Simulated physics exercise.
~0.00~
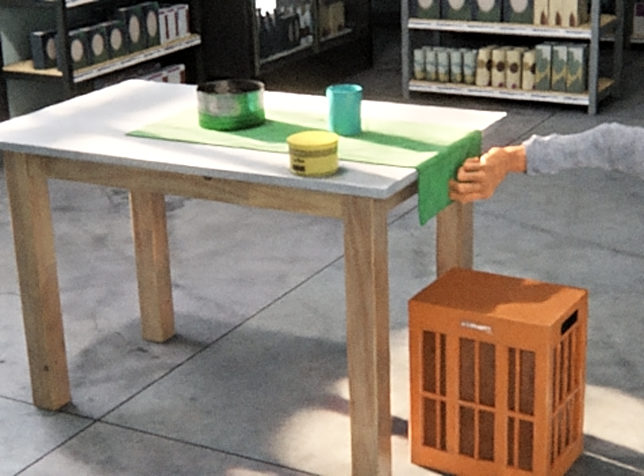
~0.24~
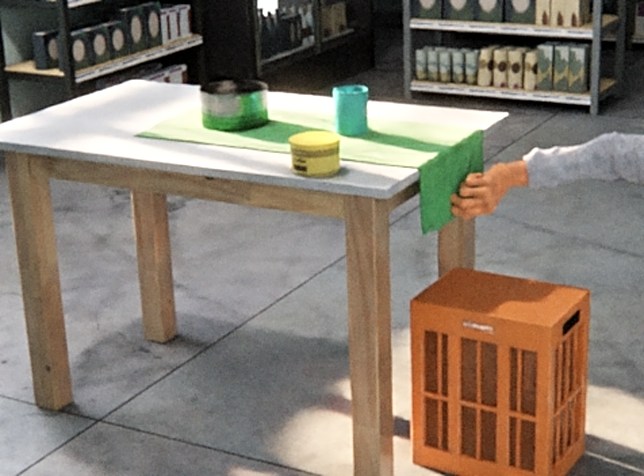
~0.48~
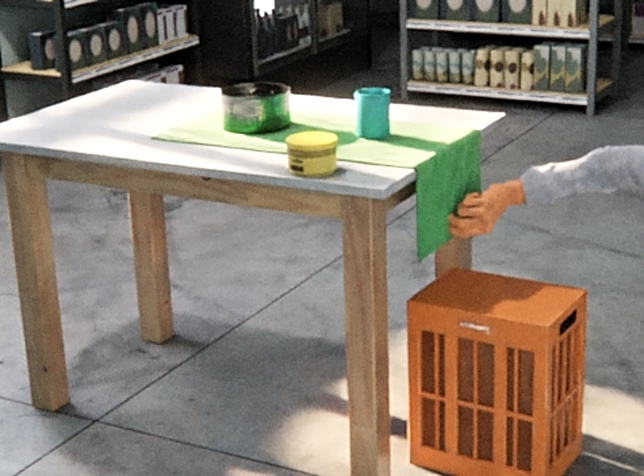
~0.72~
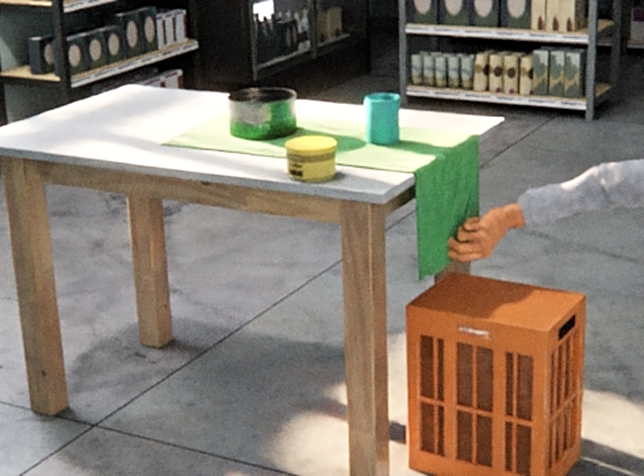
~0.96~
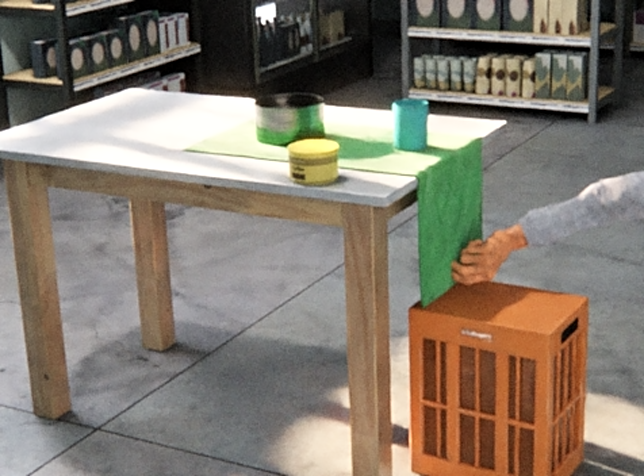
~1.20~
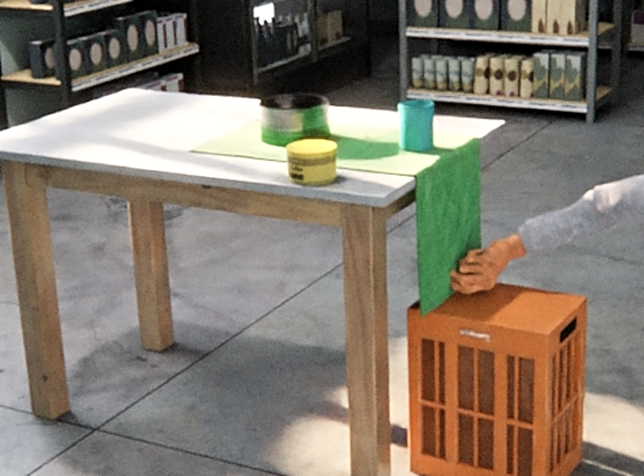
A green cloth lies across the right side of a white-topped wooden table, its end hanging over the edge, in a concrete-floored room with stocked shelves behind, seen from slightly above by a gently swaying camera. On it stand a green and dark pot and a turquoise mug, with a yellow tub near the front edge and an orange crate on the floor below. A hand reaching in from the right draws the cloth steadily down. The pot and upright mug ride rightward with it, while the tub stays put. Finally the hem meets the crate, everything still on the table.
